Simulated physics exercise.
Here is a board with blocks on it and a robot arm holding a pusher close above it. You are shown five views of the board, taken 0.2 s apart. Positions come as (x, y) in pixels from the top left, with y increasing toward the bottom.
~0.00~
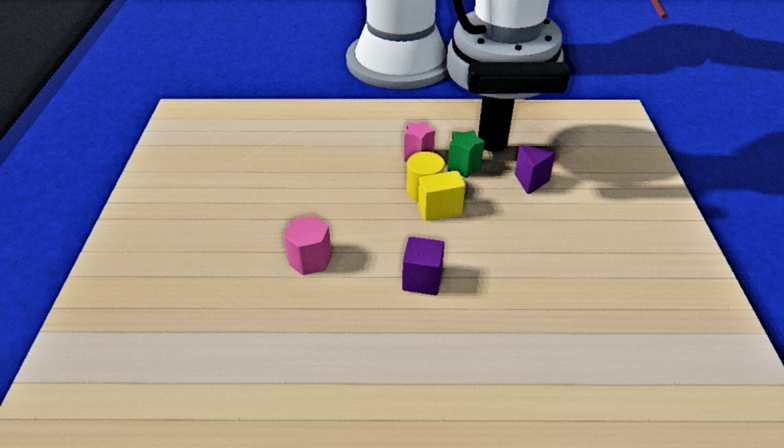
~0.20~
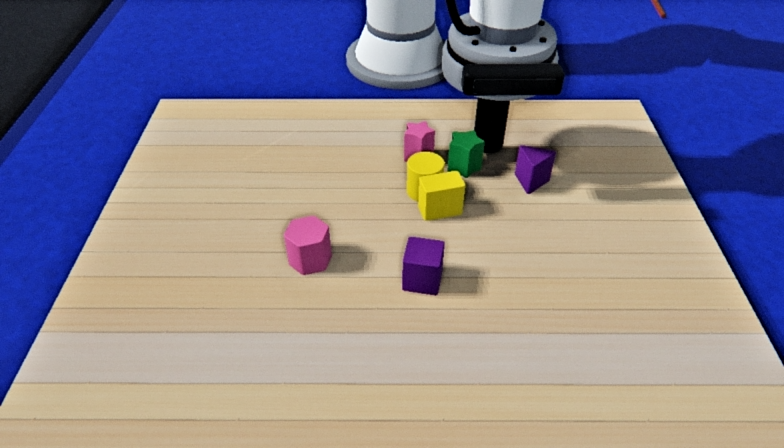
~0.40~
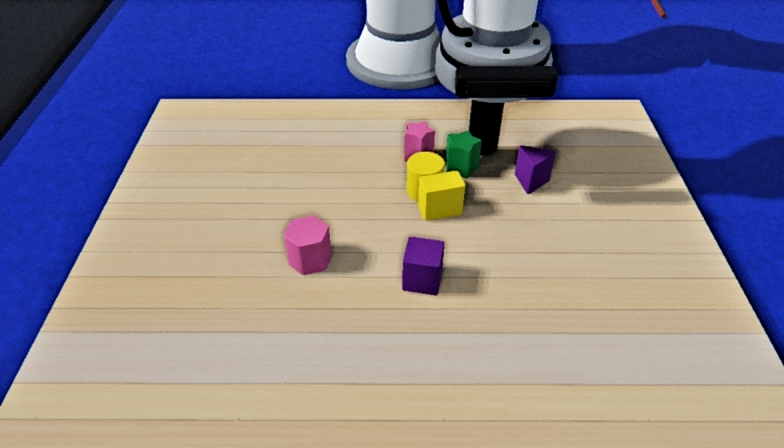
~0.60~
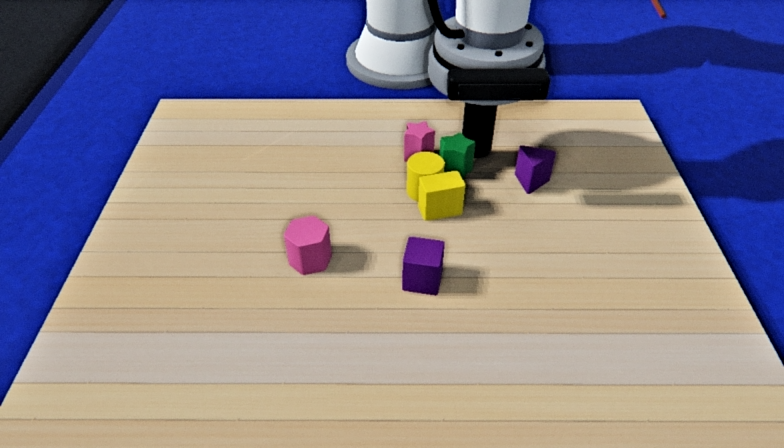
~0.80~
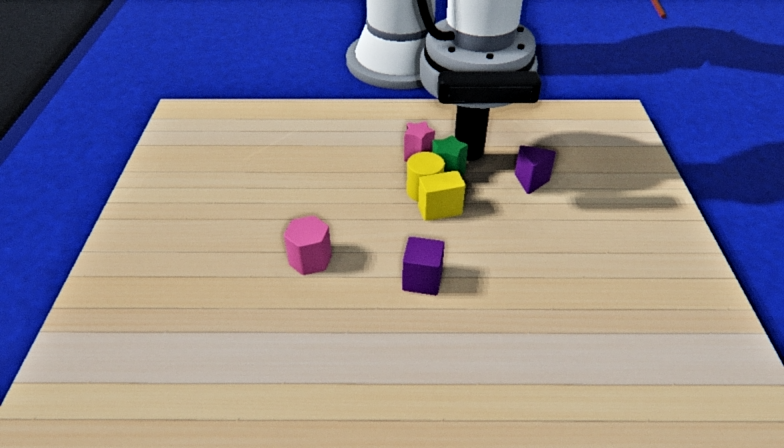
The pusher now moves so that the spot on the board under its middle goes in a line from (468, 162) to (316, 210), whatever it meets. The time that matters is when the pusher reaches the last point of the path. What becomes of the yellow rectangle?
It is still where it was.
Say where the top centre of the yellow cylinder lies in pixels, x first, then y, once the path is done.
The centre of its top will be at (375, 191).
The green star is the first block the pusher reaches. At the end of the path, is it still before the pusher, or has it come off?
The pusher should keep driving it forward.
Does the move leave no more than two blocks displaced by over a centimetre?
Yes, that is how it ends up.
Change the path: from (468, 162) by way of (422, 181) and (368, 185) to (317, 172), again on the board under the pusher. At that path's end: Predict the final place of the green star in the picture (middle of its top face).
Expect it around (333, 170).
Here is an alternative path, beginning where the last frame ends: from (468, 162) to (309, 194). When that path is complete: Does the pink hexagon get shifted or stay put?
It barely shifts, if at all.
The first path, step by step. One third of the way, pusher at (420, 168); yellow cylinder at (389, 181); green star at (395, 159).
Two thirds of the way, pusher at (370, 184); yellow cylinder at (375, 191); green star at (341, 174), turned 10° clockwise.
At the end, pusher at (315, 199); yellow cylinder at (375, 191); yellow rectangle unmoved; green star at (282, 191), turned 10° clockwise.
